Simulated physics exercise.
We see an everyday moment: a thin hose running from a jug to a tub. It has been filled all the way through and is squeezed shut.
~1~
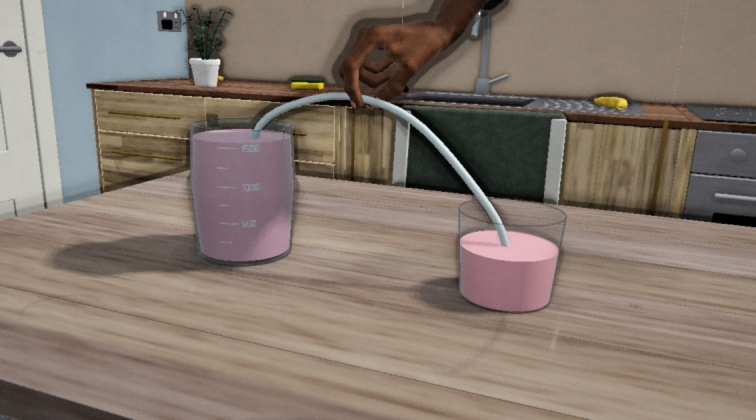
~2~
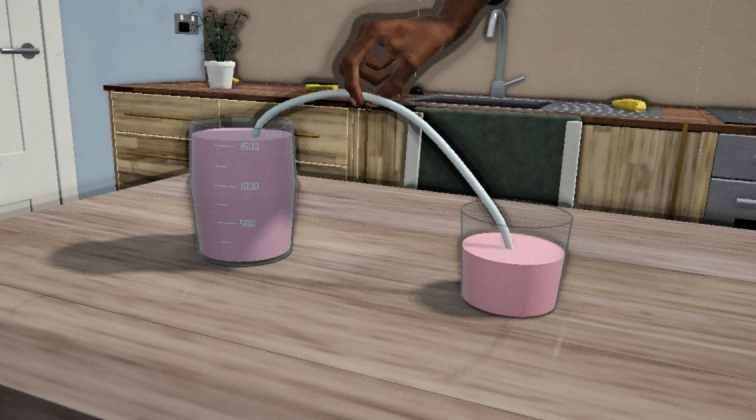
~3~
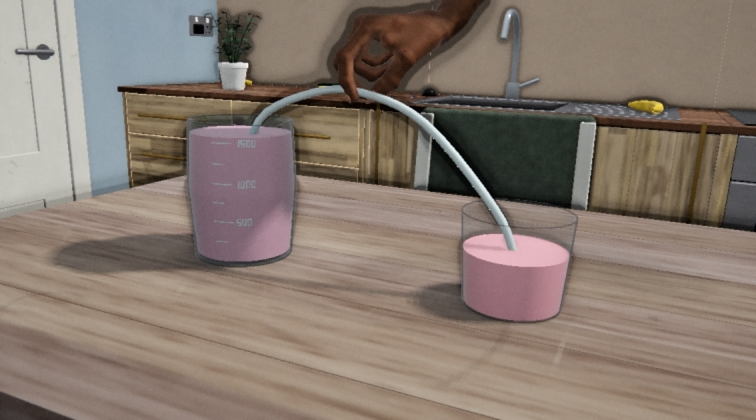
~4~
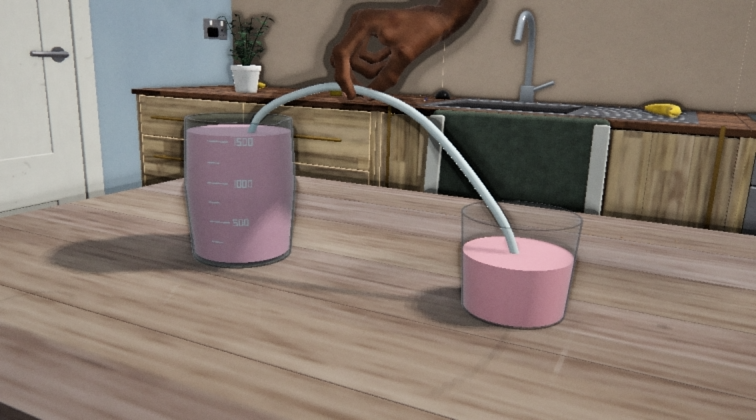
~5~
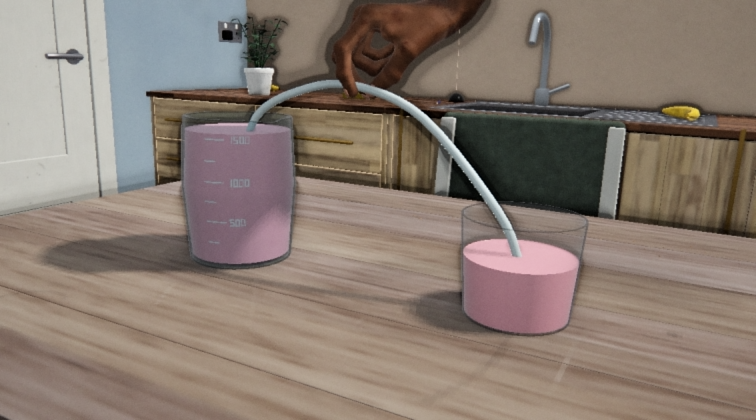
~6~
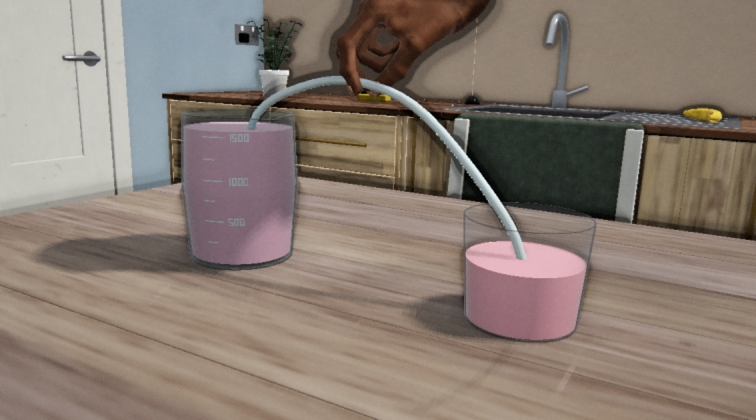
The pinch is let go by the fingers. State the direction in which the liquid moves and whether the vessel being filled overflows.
Answer. Pink milk goes: Towards the right; receiving: Does overflow.
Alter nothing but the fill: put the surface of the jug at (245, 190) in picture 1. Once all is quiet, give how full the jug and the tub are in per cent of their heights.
The first settles near 40 percent and the second near 70 percent.
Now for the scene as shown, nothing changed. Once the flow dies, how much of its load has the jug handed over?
Share passed on: Around 40 percent.
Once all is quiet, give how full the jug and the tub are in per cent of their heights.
55 and 100 per cent, roughly.
A moment on, the jug is about three quarters full; the tub is about three quarters full.
Further on, the jug is about two thirds full; the tub is full to the brim; a puddle lies under the lower one.
When it is over, the jug is about half full; the tub is full to the brim; a puddle lies under the lower one; the two surfaces are level.
